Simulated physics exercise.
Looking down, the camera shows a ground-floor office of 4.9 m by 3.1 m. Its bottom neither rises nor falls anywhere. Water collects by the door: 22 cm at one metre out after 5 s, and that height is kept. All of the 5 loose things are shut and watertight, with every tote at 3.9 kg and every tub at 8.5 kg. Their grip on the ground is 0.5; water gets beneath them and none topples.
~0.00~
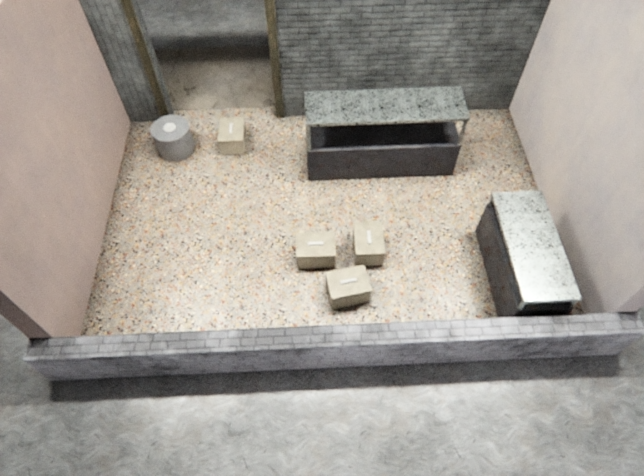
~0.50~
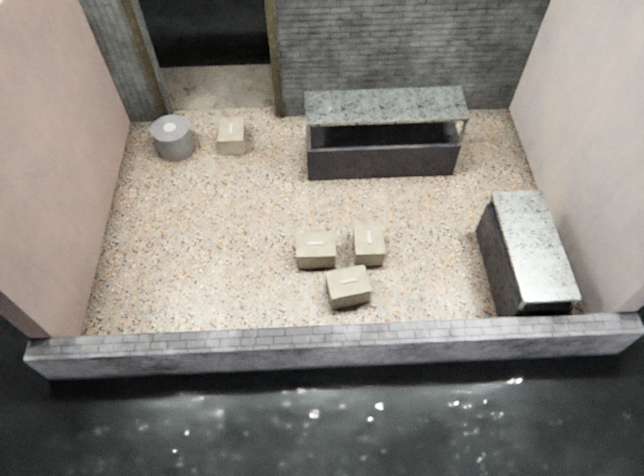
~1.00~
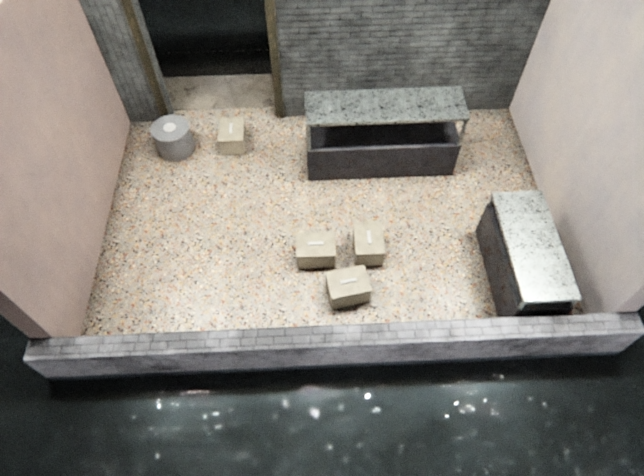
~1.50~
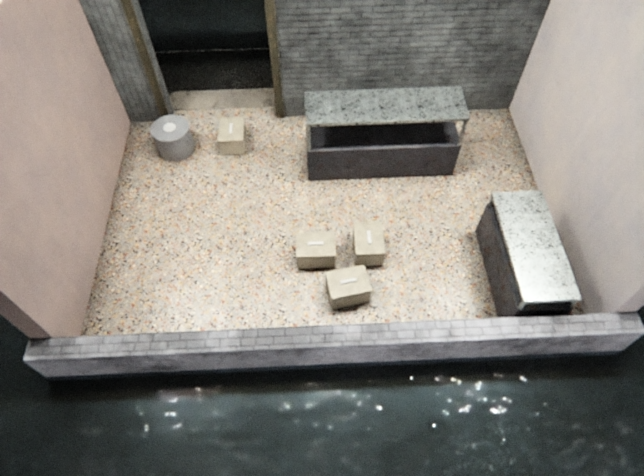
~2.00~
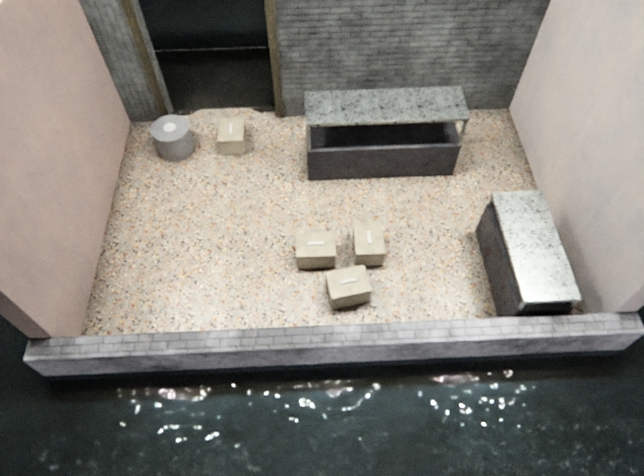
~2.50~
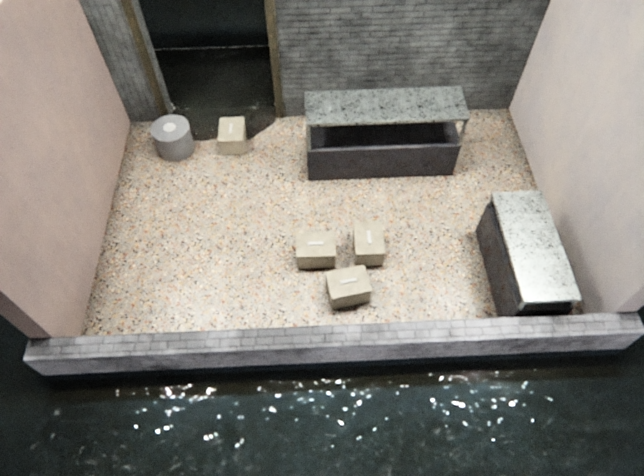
Ground-floor room seen from above, dark water rising outside and beginning to wet the doorway floor, the boxes and tub staying still.
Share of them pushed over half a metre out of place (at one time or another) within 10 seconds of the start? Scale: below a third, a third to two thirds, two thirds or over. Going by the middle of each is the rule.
The moved portion reaches two thirds or beyond.
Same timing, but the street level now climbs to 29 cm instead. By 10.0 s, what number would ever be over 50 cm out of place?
Under that setup the answer is 5.
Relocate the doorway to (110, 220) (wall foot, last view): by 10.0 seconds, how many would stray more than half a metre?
That gives 4 of them.
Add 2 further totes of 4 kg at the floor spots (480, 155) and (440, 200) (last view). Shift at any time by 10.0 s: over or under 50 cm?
In turn: Within the mark, within the mark.
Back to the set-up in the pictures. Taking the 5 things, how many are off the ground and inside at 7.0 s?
That would be 4 of them.
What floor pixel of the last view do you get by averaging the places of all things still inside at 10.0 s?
Mean floor pixel: About (409, 250).
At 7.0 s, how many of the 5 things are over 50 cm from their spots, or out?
By my reckoning, 5.
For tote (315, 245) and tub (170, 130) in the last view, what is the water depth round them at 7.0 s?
First roughly 10 cm, second roughly 10 cm.
After 3.5 s 0 of 5 are over 50 cm from their spots; 0 afloat.
After 4.5 s 1 of 5 are over 50 cm from their spots; 0 afloat.
After 7.0 s 5 of 5 are over 50 cm from their spots; 4 afloat.
After 10.0 s 5 of 5 are over 50 cm from their spots, and 5 have been at some point; 5 afloat.
